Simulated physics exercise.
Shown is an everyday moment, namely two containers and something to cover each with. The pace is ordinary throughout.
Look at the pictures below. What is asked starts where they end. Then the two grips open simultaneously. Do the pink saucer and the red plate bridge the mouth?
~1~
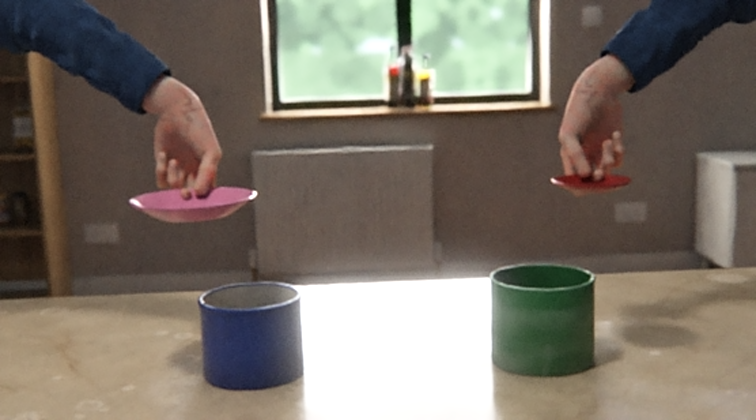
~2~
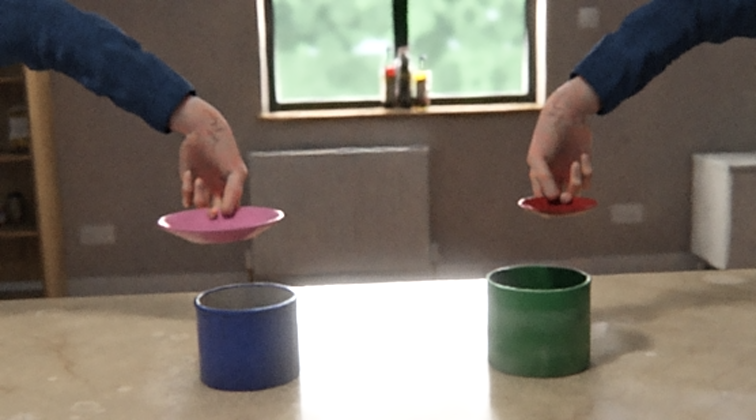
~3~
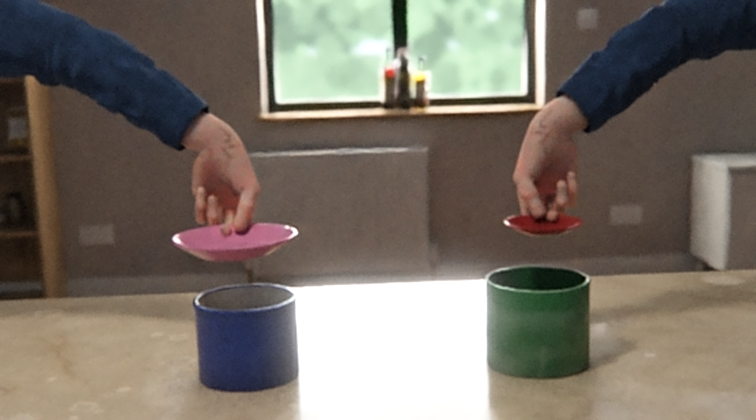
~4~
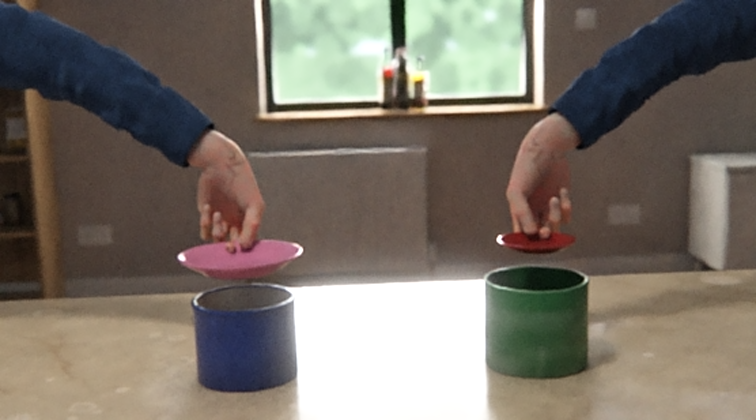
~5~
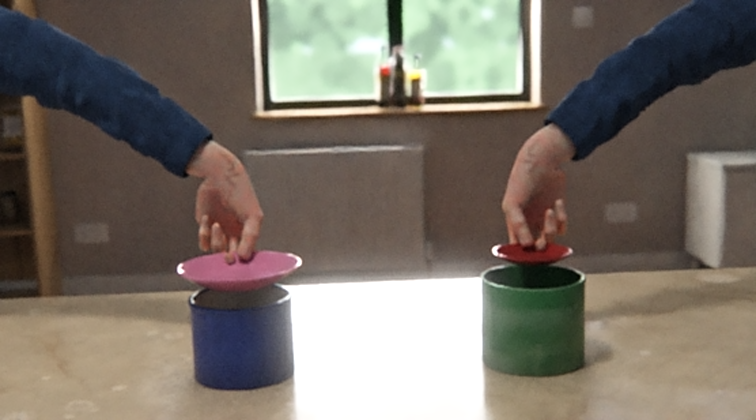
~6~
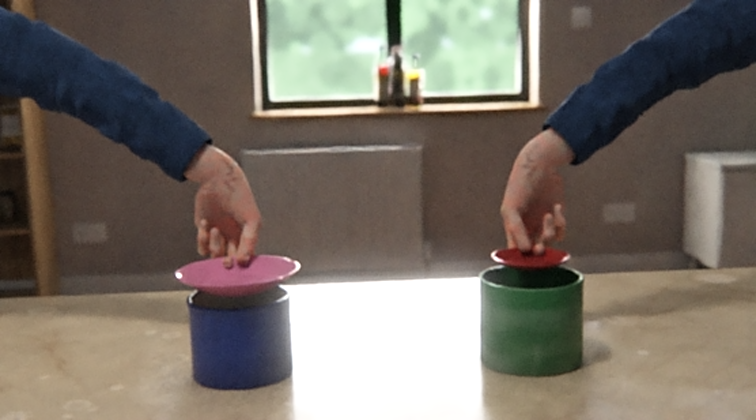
Watch the pink saucer stay up there; watch the red plate go in.
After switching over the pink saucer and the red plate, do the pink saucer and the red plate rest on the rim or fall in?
The pink saucer works as a lid; the red plate sinks inside.
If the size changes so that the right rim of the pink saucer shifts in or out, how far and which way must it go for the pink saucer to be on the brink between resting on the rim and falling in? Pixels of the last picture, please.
The flip comes at close to 12 pixels toward the left.
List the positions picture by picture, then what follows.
The first picture shows still on the way; pink saucer (194, 206); red plate (592, 185); right cup (542, 318).
The second picture shows still on the way; red plate (558, 208); left pot (249, 335).
The third picture shows still on the way; pink saucer (235, 244); right cup (537, 320).
The fourth picture shows still on the way; red plate (536, 244); left pot (246, 336).
The fifth picture shows still on the way; pink saucer (240, 274); right cup (532, 318).
The sixth picture shows in place, still held; pink saucer (238, 278); red plate (531, 261); left pot (241, 334).
Then, 0.16 s after the last picture, pink saucer sitting on the rim near (239, 287); red plate falling near (531, 315).
At rest, the pink saucer works as a lid, near (239, 287); the red plate slips past the rim, near (531, 350).
